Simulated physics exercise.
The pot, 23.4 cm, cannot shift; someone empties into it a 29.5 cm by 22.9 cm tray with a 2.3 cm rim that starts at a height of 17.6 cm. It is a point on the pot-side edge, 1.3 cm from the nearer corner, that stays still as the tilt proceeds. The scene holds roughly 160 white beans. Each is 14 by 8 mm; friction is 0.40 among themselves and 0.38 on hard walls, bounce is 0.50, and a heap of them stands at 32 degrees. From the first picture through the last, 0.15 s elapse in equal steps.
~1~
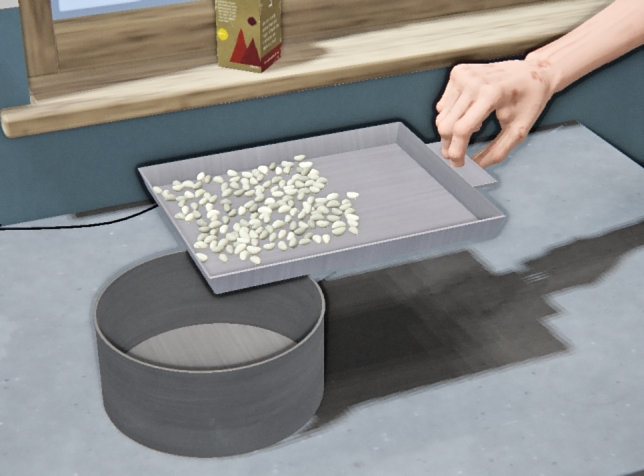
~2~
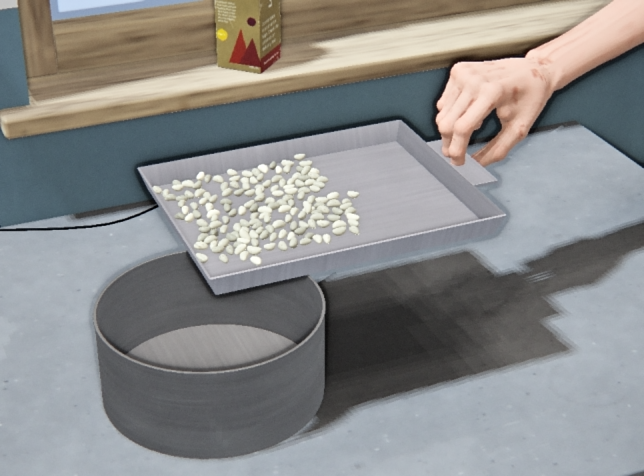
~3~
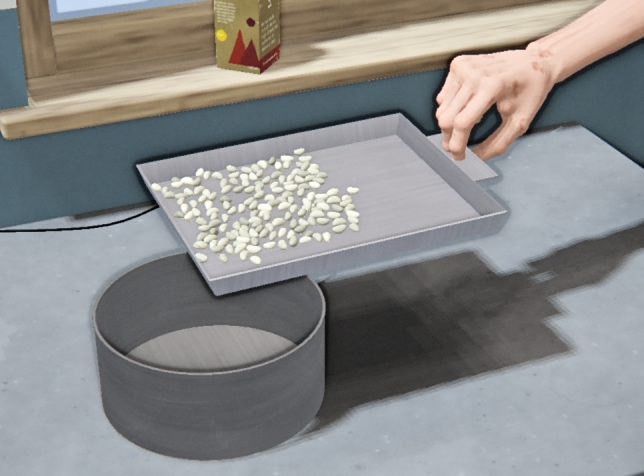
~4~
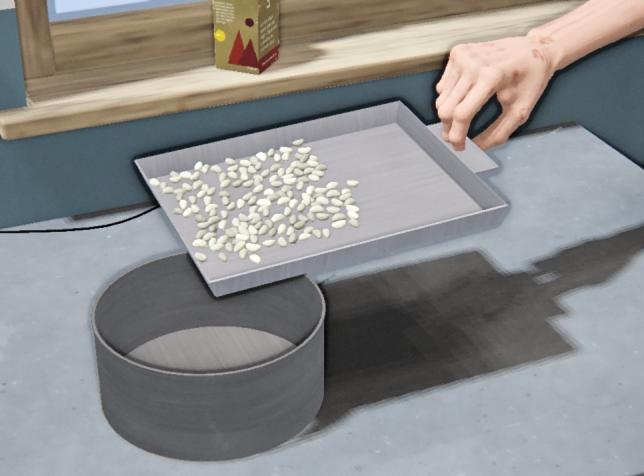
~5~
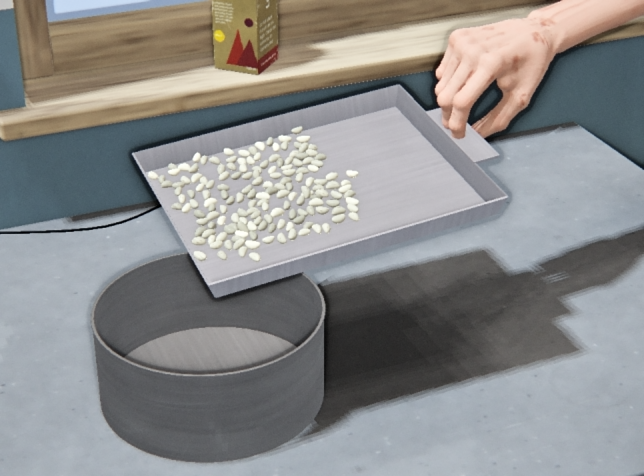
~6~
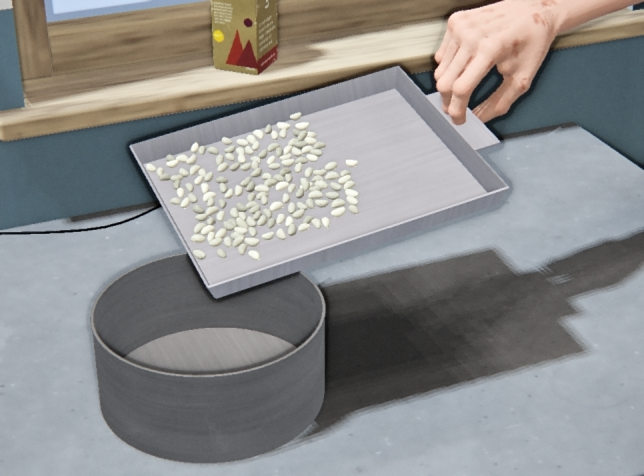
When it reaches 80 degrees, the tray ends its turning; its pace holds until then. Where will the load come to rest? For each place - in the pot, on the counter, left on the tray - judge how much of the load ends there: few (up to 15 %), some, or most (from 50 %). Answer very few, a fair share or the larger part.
Pot: Very few; counter: The larger part; tray: Very few.
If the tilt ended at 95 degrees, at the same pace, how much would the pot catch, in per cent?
Estimate: Roughly 5 percent.
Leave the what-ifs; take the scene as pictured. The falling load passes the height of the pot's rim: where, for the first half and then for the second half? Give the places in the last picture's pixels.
(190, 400) first, (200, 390) later, roughly.
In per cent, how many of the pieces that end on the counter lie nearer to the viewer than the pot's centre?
Estimate: Close to 100 per cent of the pieces.
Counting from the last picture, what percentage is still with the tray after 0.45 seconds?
Some 95 per cent of the load.
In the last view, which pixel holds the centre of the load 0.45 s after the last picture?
Roughly pixel (210, 266).
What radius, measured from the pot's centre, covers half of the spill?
Some 22 centimetres.
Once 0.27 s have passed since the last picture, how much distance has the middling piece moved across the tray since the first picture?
3 cm.
Then, 0.27 s after the last picture, tilt 46 degrees; the tray holds 100 %, the pot 0 %.
Then, 0.45 s after the last picture, tilt 69 degrees; the tray holds 95 %, the pot 0 %.
Then, 0.74 s after the last picture, tilt 80 degrees; the tray holds 10 %, the pot 0 %.
In the end, pot 0 %, counter 95 %, tray 5 %.
